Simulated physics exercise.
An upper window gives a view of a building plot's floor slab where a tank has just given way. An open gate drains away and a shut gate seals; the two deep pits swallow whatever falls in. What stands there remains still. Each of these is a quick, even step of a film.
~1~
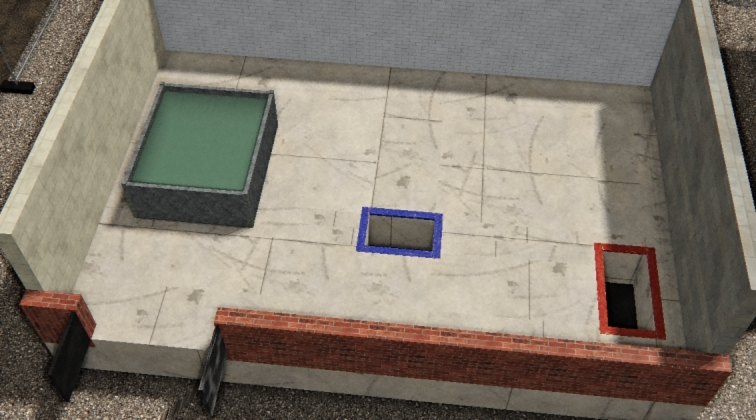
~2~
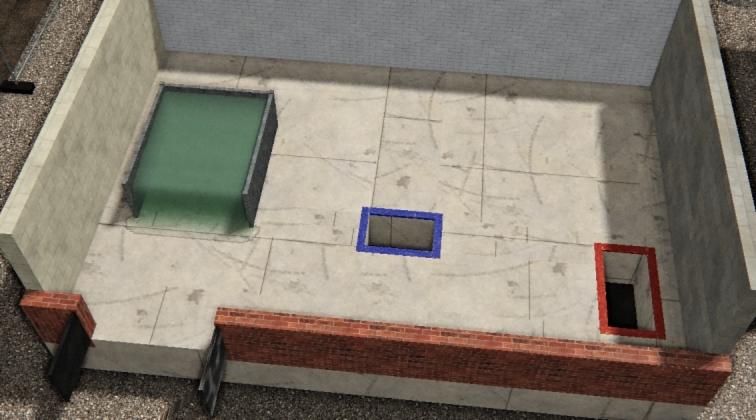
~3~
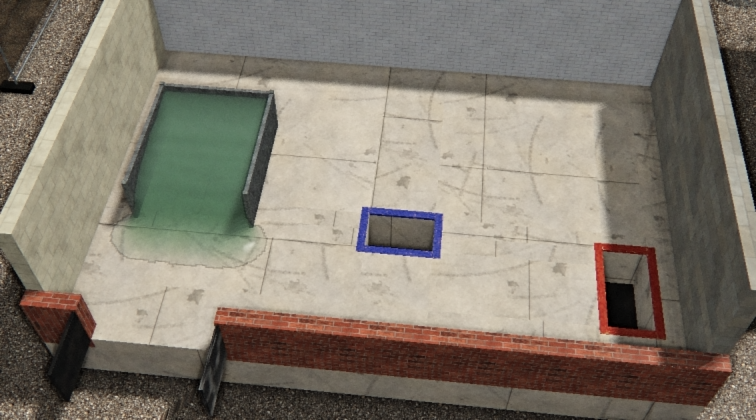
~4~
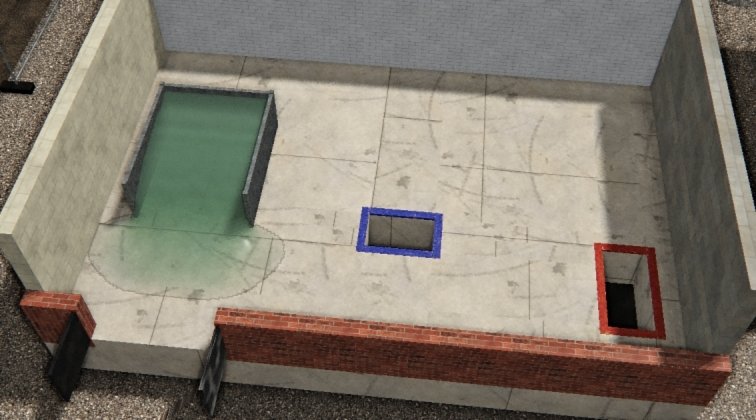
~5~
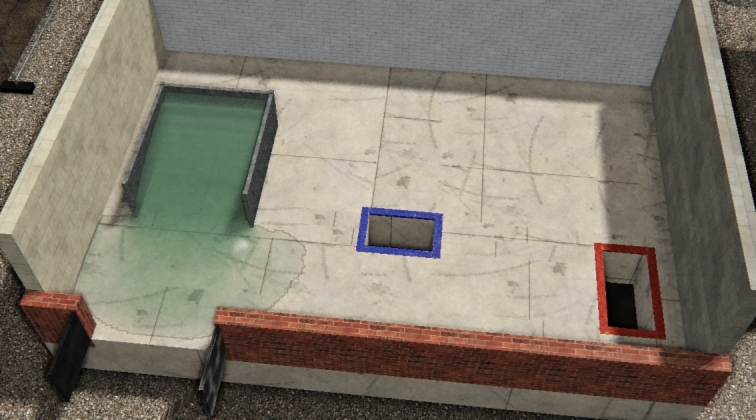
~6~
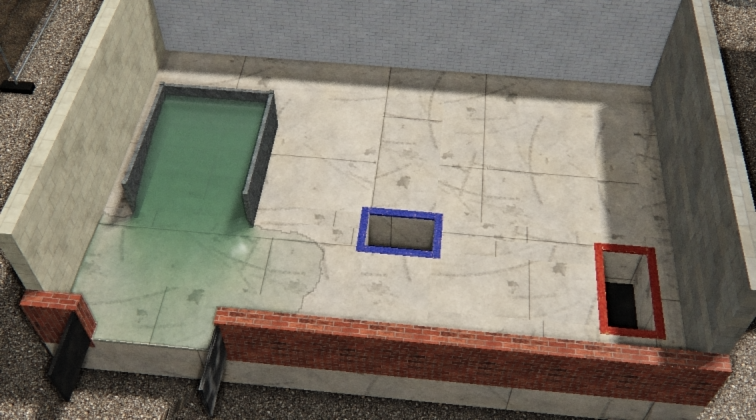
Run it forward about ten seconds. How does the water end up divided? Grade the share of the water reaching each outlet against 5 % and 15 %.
By my reckoning the gate goes over 15 %, the blue pit stays under 5 %, the red pit lands between 5 and 15 %.
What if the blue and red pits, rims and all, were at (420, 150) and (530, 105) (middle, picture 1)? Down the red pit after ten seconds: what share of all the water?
The red pit receives 0 per cent.
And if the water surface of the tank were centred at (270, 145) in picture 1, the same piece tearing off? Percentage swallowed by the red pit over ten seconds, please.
I'd put the red pit at 20 per cent of the whole.
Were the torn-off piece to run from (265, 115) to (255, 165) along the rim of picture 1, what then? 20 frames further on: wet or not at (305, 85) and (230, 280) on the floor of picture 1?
Untouched, then untouched.
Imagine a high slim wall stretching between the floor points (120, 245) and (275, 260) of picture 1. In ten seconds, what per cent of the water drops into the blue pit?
Share for the blue pit - 12 percent.
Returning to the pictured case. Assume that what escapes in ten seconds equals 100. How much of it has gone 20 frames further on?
Something close to 65 percent by that point.
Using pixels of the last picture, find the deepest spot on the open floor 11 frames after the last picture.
Check roughly (63, 320).
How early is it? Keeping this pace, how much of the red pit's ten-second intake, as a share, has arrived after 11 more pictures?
Roughly 0 per cent.
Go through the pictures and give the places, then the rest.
Still water in the water tank at (202, 139), in the first frame.
Water pours out at (192, 211) and has run to (133, 222), in the second frame.
The front is at (118, 241), out from the gap at (192, 211), in the third frame.
Water pours out at (192, 213) and has run to (96, 256), in the fourth frame.
The front is at a hidden place, out from the gap at (192, 213), in the fifth frame.
Water pours out at (192, 213) and has run to a hidden place, in the sixth frame.
A moment on, water covers 15 % of the floor; the gate 13 %, the blue pit 0 %, the red pit 0 %.
Next, water covers 20 % of the floor; the gate 30 %, the blue pit 0 %, the red pit 0 %.
Then, water covers 35 % of the floor; the gate 48 %, the blue pit 0 %, the red pit 0 %.
Later, water covers 45 % of the floor; the gate 61 %, the blue pit 1 %, the red pit 4 %.
In the end, water covers 40 % of the floor; the gate 67 %, the blue pit 2 %, the red pit 7 %.
